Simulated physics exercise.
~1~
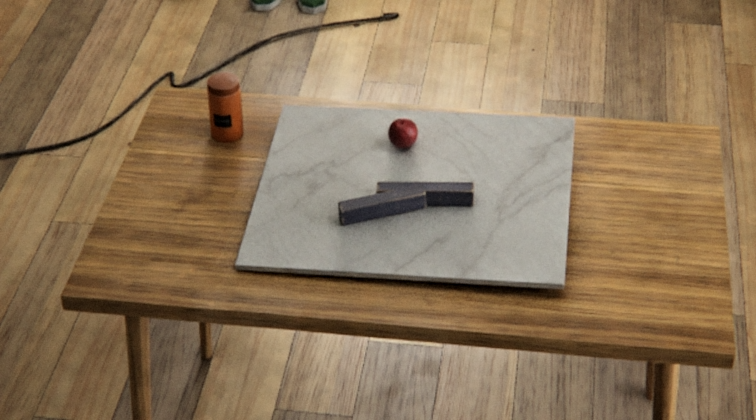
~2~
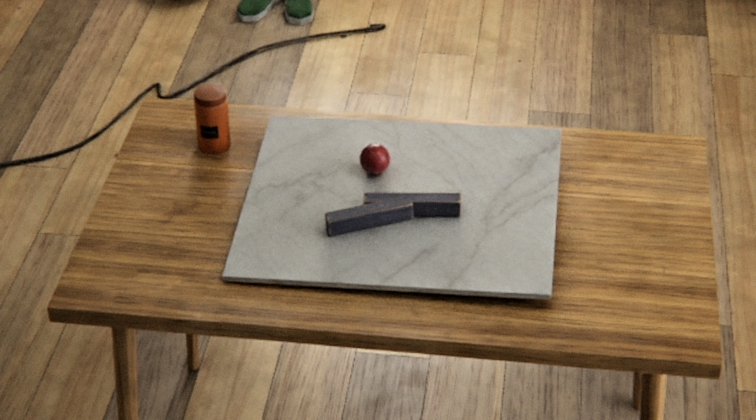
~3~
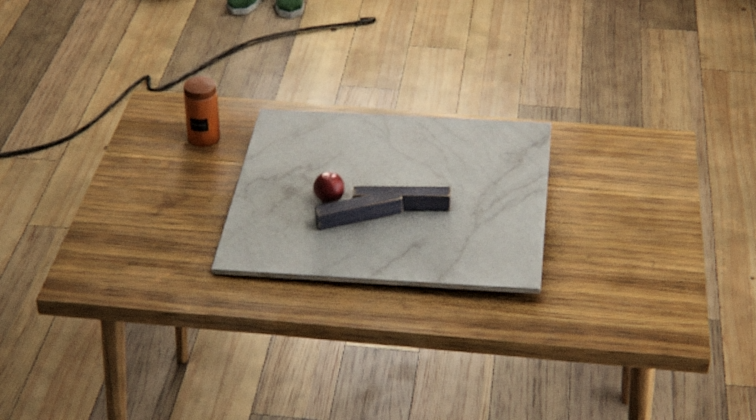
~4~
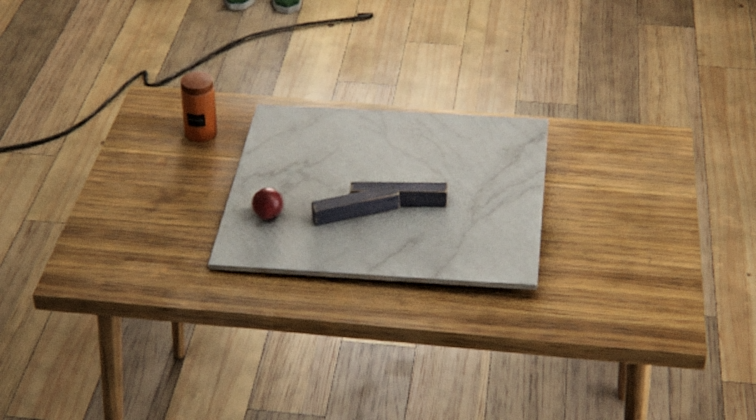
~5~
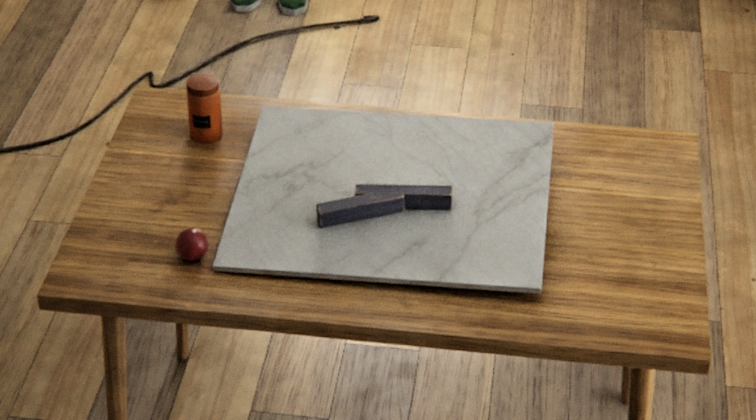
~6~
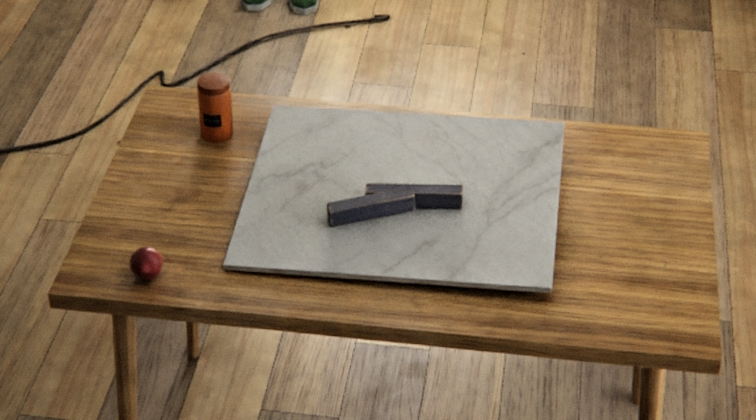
A marble board sits on a wooden table as a red apple rolls off its left edge onto the tabletop.
